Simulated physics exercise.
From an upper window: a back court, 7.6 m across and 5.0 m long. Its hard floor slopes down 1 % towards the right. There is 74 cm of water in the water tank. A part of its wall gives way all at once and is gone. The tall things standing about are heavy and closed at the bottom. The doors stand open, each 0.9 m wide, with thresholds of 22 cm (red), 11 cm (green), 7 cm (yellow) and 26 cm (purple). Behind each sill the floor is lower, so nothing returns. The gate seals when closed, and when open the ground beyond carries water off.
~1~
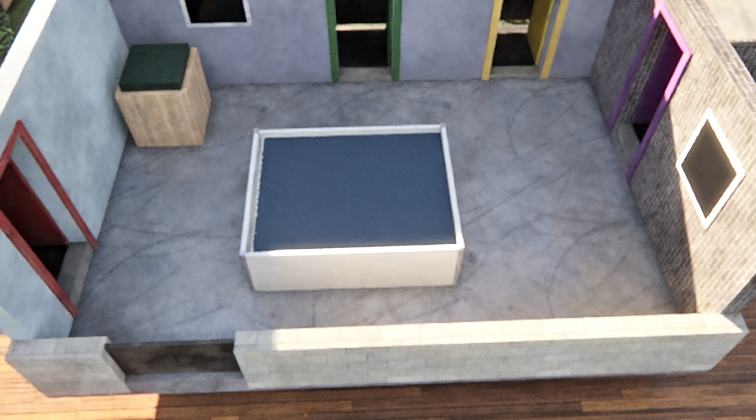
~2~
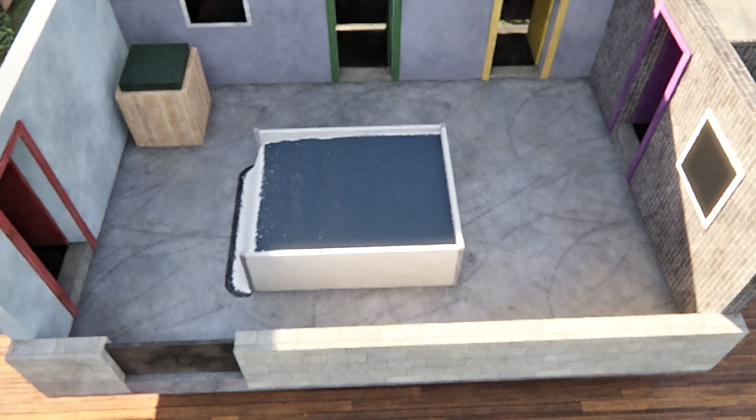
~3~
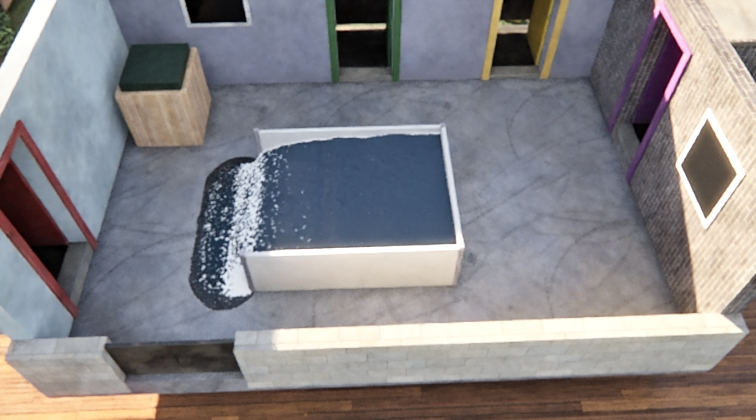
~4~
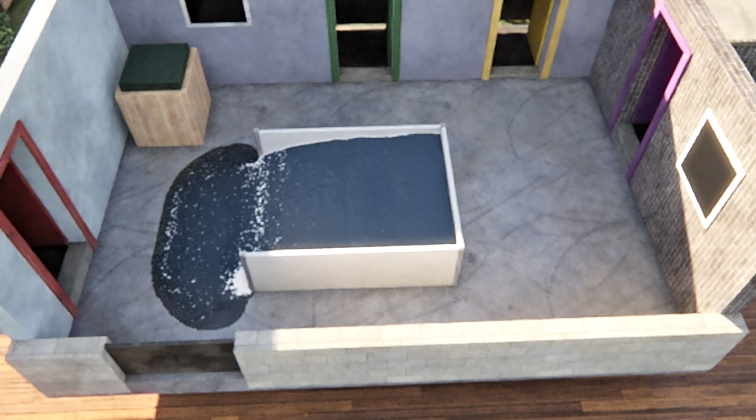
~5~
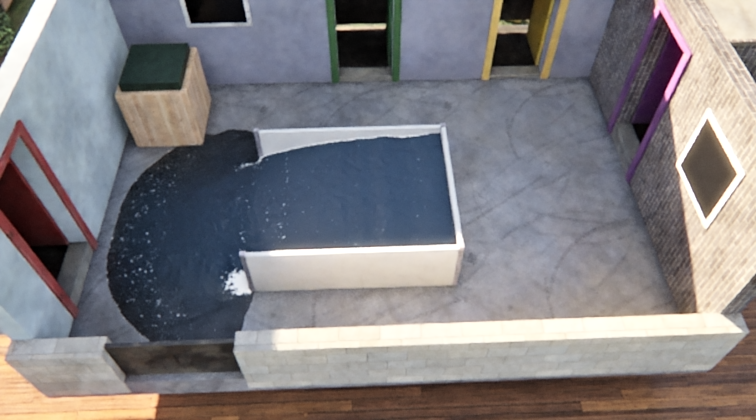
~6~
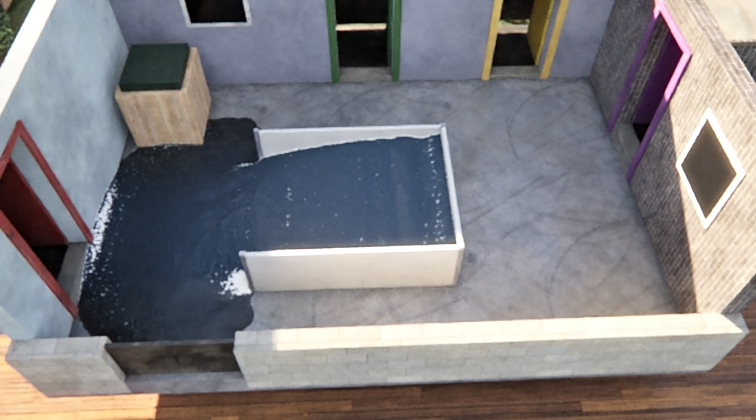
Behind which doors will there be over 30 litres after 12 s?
Door by door: At the red door it passes the limit; at the green door it does not reach the limit; at the yellow door it exceeds the limit; at the purple door it keeps below the limit.
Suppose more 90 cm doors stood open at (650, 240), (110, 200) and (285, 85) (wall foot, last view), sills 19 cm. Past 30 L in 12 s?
In turn: Not over, over, not over.
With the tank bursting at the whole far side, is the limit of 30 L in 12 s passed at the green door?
Against that limit: Green above.
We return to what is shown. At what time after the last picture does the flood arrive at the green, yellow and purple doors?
Arrival: Green 2.4 s, yellow 3.6 s, purple 4.5 s.
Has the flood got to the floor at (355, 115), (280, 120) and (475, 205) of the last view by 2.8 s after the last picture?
In that order: Flooded, wet, not reached.
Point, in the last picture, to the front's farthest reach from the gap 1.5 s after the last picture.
Near (142, 91).
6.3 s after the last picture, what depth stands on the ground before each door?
Depths in cm: Red 10, green 8, yellow 4, purple 21.
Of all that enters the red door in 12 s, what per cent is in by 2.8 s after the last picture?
Some 95 per cent by then.
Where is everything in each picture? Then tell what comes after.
The first picture shows still water, 74 cm deep, in the water tank at (351, 189).
In the second picture, the front is at (247, 293), 1.1 m from the gap at (259, 213); 0.5 m2 of floor is under water; 74 cm left at the back of the water tank.
In the third picture, the front is at (213, 302), 1.3 m from the gap at (259, 216); 1.7 m2 of floor is under water; 74 cm left at the back of the water tank.
In the fourth picture, water pours out at (260, 217) and has run 1.6 m, to (191, 320); typically 11 cm deep outside, 74 cm at the water tank's back.
In the fifth picture, water pours out at (260, 218) and has run 2.0 m, to (127, 305); typically 8 cm deep outside, 74 cm at the water tank's back.
In the sixth picture, the front is at (80, 302), 2.5 m from the gap at (260, 218); 7.1 m2 of floor is under water; 70 cm left at the back of the water tank.
Then, 0.7 s after the last picture water covers 25 % of the floor and is deepest (45 cm) near (111, 240); red door 39 cm at the sill, 37 L in, green door not reached, yellow door not reached, purple door not reached.
Then, 1.5 s after the last picture water covers 30 % of the floor and is deepest (49 cm) near (62, 365); red door 42 cm at the sill, 110 L in, green door not reached, yellow door not reached, purple door not reached.
Then, 2.8 s after the last picture water covers 50 % of the floor and is deepest (37 cm) near (66, 351); red door 30 cm at the sill, 209 L in, green door 10 cm at the sill, 0 L in, yellow door not reached, purple door not reached.
Then, 6.3 s after the last picture water covers 90 % of the floor and is deepest (24 cm) near (629, 186); red door 10 cm at the sill, 224 L in, green door 8 cm at the sill, 1 L in, yellow door 4 cm at the sill, 0 L in, purple door 21 cm at the sill, 0 L in.
Then, 11.3 s after the last picture water covers 100 % of the floor and is deepest (16 cm) near (622, 168); red door 10 cm at the sill, 224 L in, green door 12 cm at the sill, 2 L in, yellow door 11 cm at the sill, 91 L in, purple door 16 cm at the sill, 0 L in.
